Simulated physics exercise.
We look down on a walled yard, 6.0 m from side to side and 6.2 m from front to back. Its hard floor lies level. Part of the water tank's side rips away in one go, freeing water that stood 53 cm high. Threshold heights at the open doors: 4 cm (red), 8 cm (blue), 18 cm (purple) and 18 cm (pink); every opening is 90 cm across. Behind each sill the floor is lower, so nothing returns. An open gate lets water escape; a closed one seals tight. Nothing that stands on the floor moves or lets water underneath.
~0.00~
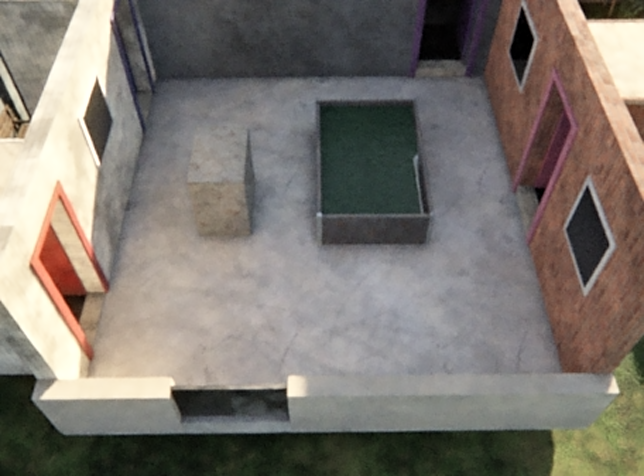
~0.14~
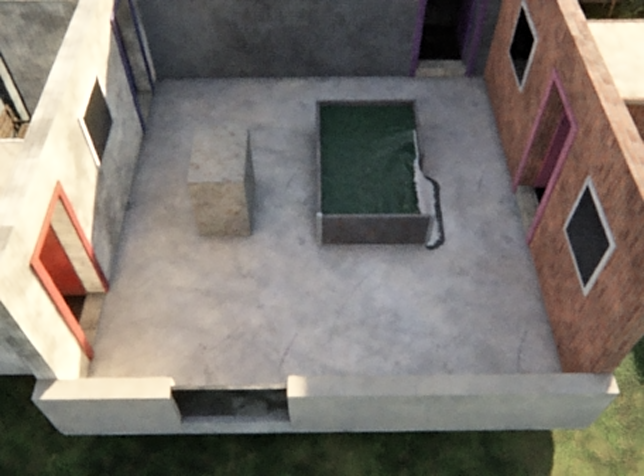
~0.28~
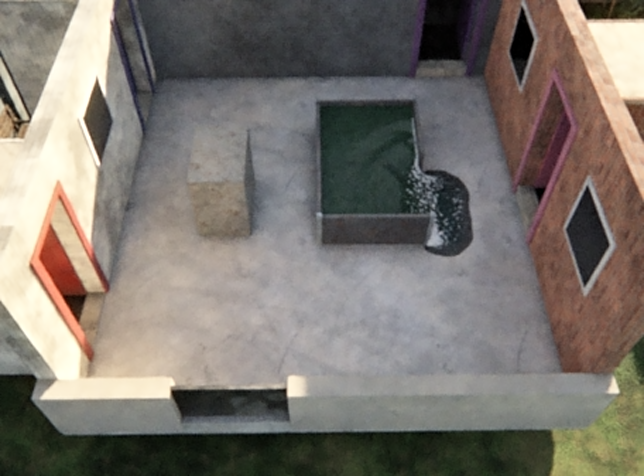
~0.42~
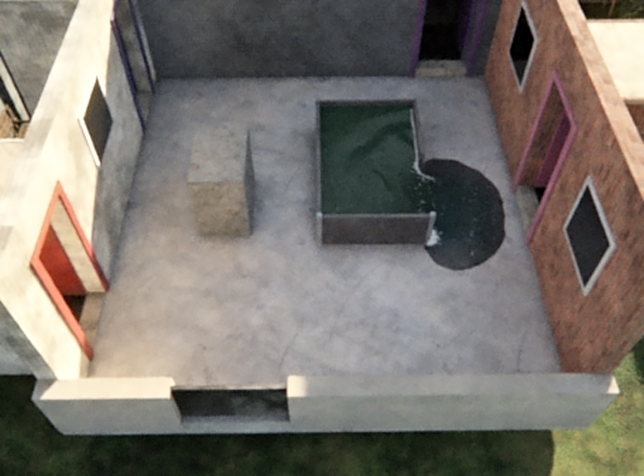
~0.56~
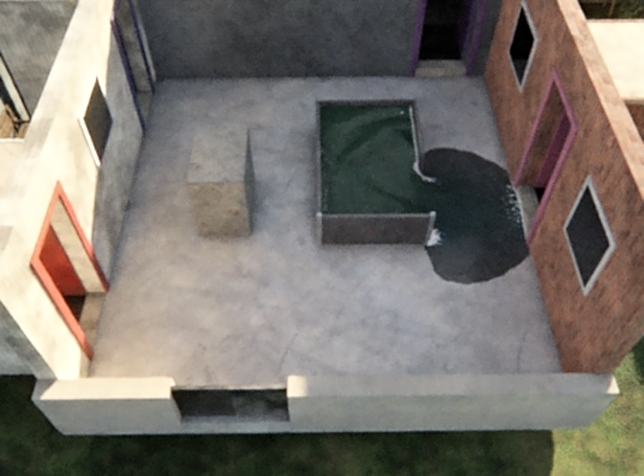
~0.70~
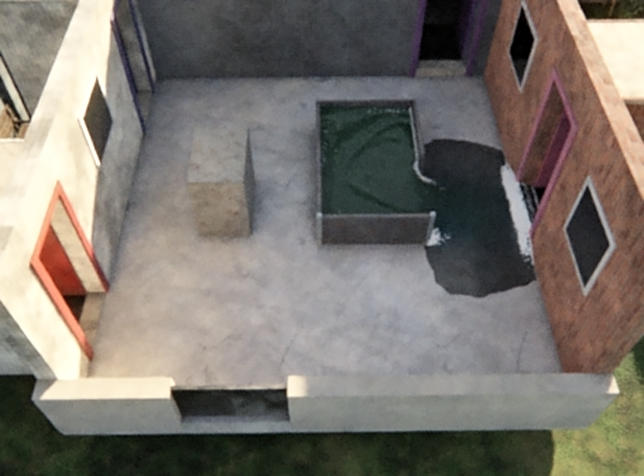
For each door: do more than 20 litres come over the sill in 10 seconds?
The water let in: At the red door it exceeds the limit; at the blue door it keeps below the limit; at the purple door it keeps below the limit; at the pink door it goes over the limit.
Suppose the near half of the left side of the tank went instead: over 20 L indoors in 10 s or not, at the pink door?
Then: Pink under.
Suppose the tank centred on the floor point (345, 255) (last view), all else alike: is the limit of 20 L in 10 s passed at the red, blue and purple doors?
Against that limit: Red above, blue below, purple not over.
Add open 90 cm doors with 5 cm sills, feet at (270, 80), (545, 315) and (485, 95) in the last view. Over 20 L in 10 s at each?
In that order: Below, above, past it.
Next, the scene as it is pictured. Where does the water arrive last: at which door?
It is the blue one.
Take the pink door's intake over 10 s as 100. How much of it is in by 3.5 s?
Some 95 per cent by then.
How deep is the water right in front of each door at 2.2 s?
In cm: Red 0, blue 0, purple 11, pink 31.
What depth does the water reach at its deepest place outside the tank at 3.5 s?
Up to some 22 cm.
After 1.4 s water covers 15 % of the floor and is deepest (35 cm) near (512, 227); red door not reached, blue door not reached, purple door not reached, pink door 36 cm at the sill, 47 L in.
After 2.2 s water covers 25 % of the floor and is deepest (33 cm) near (556, 400); red door not reached, blue door not reached, purple door 11 cm at the sill, 0 L in, pink door 31 cm at the sill, 114 L in.
After 3.5 s water covers 40 % of the floor and is deepest (22 cm) near (549, 372); red door not reached, blue door not reached, purple door 14 cm at the sill, 0 L in, pink door 22 cm at the sill, 156 L in.
After 6.0 s water covers 80 % of the floor and is deepest (13 cm) near (546, 359); red door 9 cm at the sill, 8 L in, blue door 4 cm at the sill, 0 L in, purple door 10 cm at the sill, 0 L in, pink door 13 cm at the sill, 163 L in.
After 10.0 s water covers 95 % of the floor and is deepest (9 cm) near (134, 177); red door 7 cm at the sill, 47 L in, blue door 7 cm at the sill, 0 L in, purple door 6 cm at the sill, 0 L in, pink door 7 cm at the sill, 163 L in.
